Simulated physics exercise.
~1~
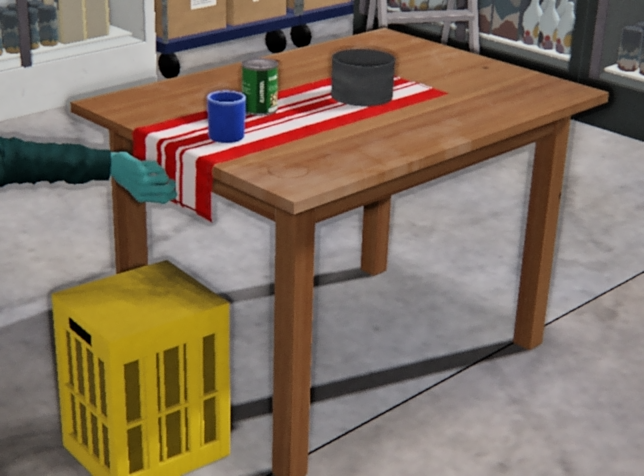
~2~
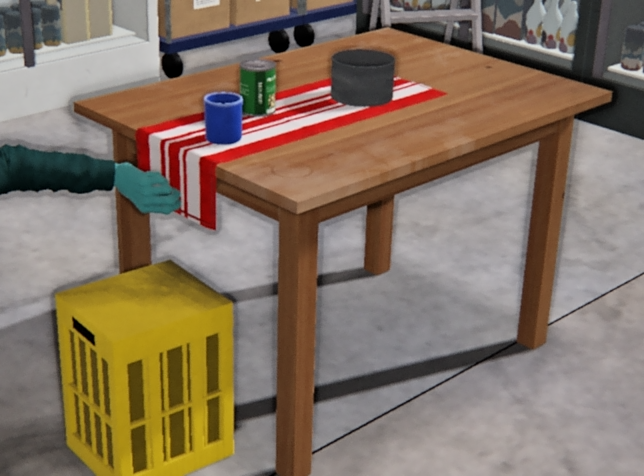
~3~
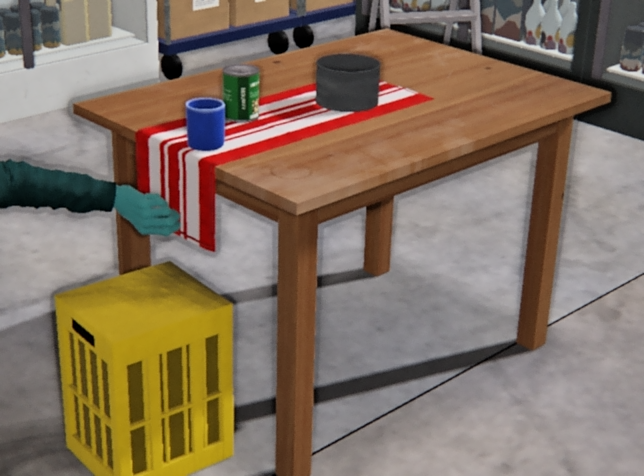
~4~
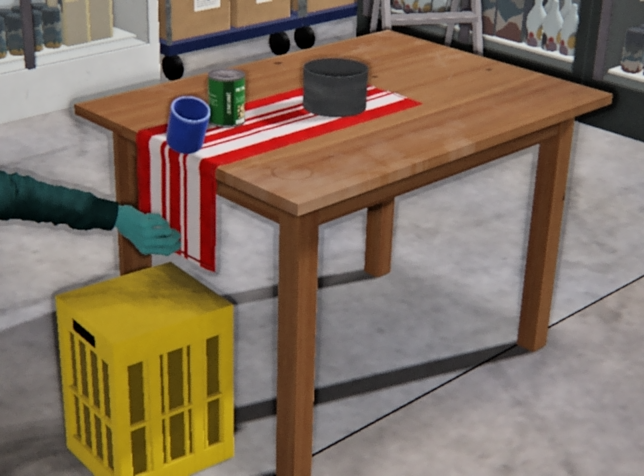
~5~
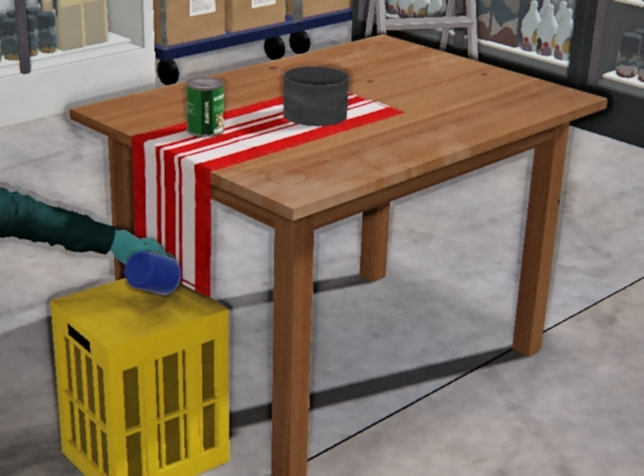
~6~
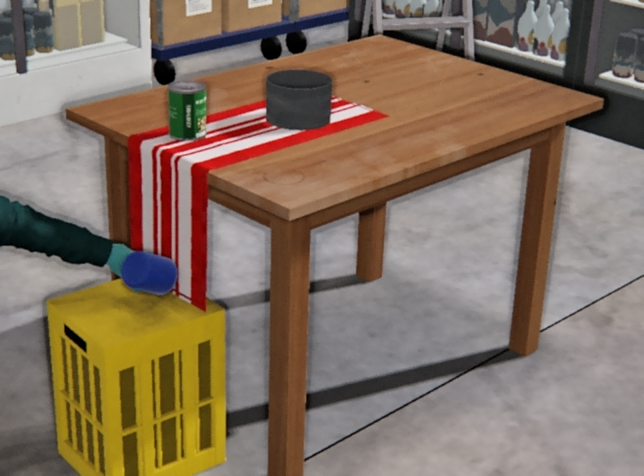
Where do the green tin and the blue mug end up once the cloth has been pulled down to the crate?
The green tin is still standing on the cloth on the table, clear of the edge. The blue mug has gone over the edge and lies on top of the yellow crate by the hand.
